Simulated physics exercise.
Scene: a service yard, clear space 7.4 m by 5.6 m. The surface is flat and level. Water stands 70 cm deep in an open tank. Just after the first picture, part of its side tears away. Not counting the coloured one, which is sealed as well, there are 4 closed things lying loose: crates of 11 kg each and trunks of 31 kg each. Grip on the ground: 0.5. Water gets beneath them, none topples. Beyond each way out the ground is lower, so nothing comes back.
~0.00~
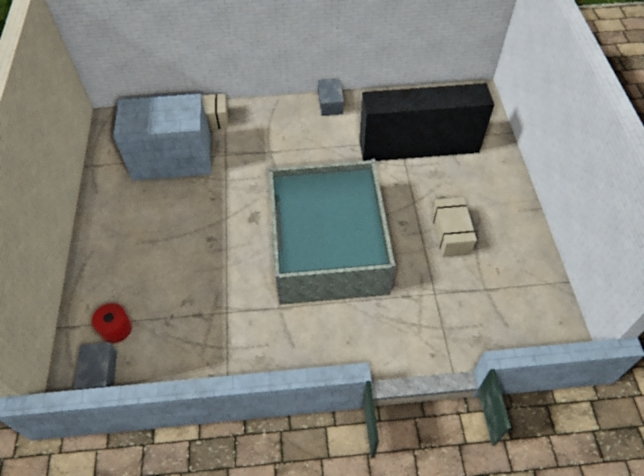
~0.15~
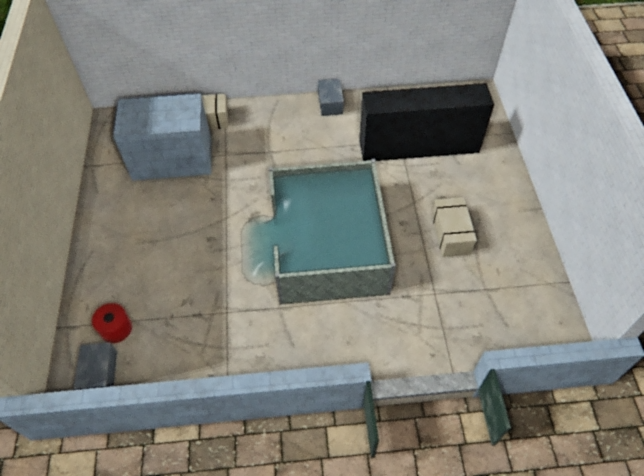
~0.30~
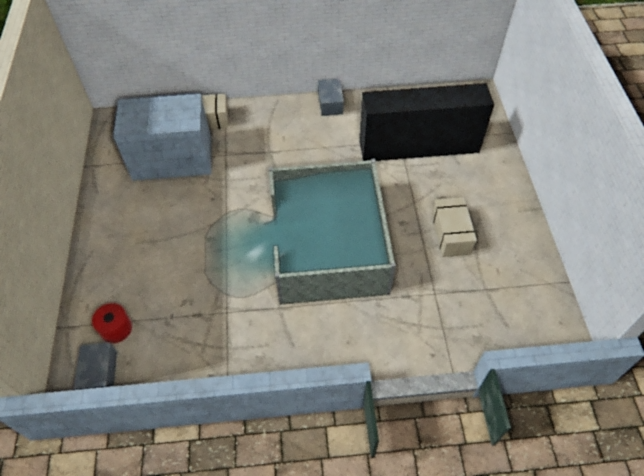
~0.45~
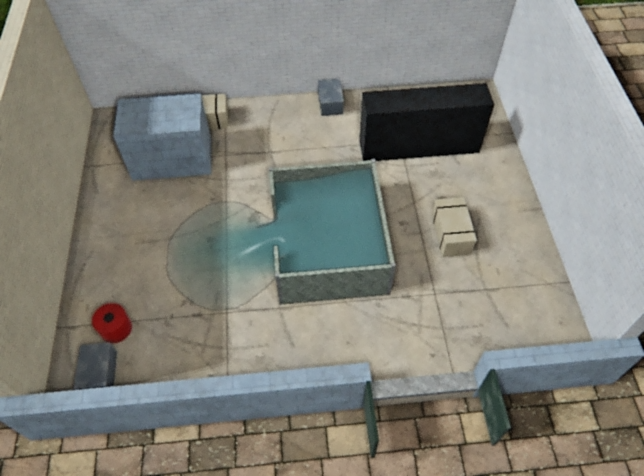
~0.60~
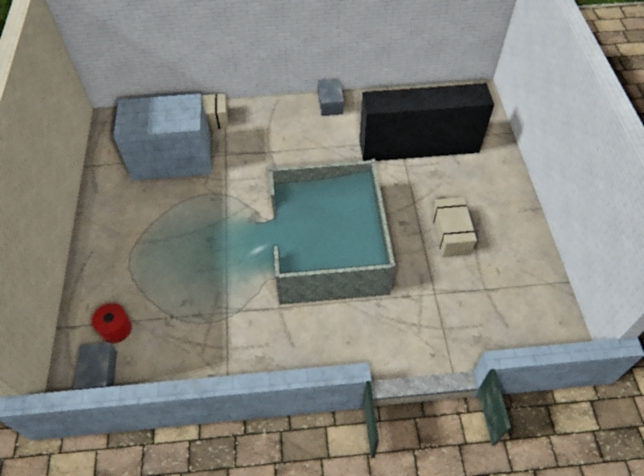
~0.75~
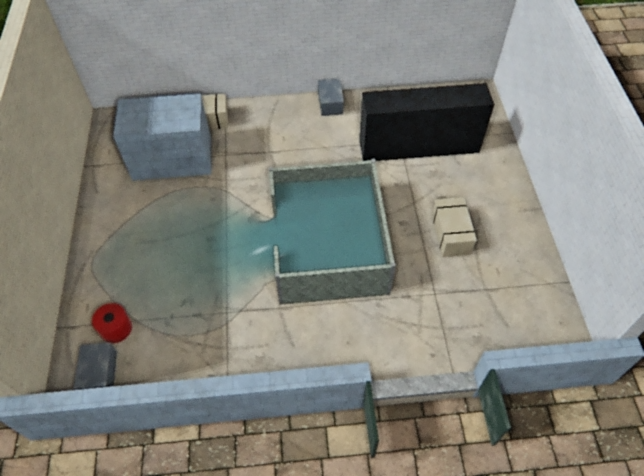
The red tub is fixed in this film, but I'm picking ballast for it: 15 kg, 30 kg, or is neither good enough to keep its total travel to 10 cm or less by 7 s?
I'd say neither is good enough.
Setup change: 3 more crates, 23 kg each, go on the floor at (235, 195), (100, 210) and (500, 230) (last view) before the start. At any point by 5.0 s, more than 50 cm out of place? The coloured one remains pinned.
First one stayed within, second went beyond, third stayed within.
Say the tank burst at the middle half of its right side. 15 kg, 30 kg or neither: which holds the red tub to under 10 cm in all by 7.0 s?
In that case the lighter mass suffices.
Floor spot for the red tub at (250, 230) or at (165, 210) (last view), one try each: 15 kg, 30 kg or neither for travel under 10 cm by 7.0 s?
In turn: Both fail; both fail.
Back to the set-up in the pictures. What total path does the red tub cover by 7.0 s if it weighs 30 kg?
Total path: Around 60 cm.
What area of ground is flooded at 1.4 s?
The covered patch comes to about 12 m2.
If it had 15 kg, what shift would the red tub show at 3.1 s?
I'd put it at about 50 cm.
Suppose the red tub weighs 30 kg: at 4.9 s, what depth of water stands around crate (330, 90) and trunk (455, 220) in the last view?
I'd estimate 4 cm for the first and 0 cm for the second.
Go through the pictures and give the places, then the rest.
The first picture shows the red tub at (109, 318) rests on the ground; water covers 2.6 m2; 0 of 5 have shifted.
The second picture shows the red tub at (109, 318) rests on the ground; water covers 3.2 m2; 0 of 5 have shifted.
The third picture shows the red tub at (109, 318) rests on the ground; water covers 4.1 m2; 0 of 5 have shifted.
The fourth picture shows the red tub at (109, 318) rests on the ground; water covers 5.0 m2; 0 of 5 have shifted.
The fifth picture shows the red tub at (109, 318) rests on the ground; 6.3 m2 under water; 0 of 5 have shifted.
The sixth picture shows the red tub at (109, 318), on the bottom; 7.8 m2 under water; 0 of 5 have shifted.
After 1.4 s the red tub would be 35 cm from its start with 15 kg and 6 cm from its start with 30 kg; 9 cm of water round it then.
After 3.1 s the red tub would be 51 cm from its start with 15 kg and 35 cm from its start with 30 kg; 16 cm of water round it then.
After 4.9 s the red tub would be 39 cm from its start with 15 kg and 47 cm from its start with 30 kg; 11 cm of water round it then.
After 7.0 s the red tub would be 176 cm from its start with 15 kg and 47 cm from its start with 30 kg; 10 cm of water round it then.
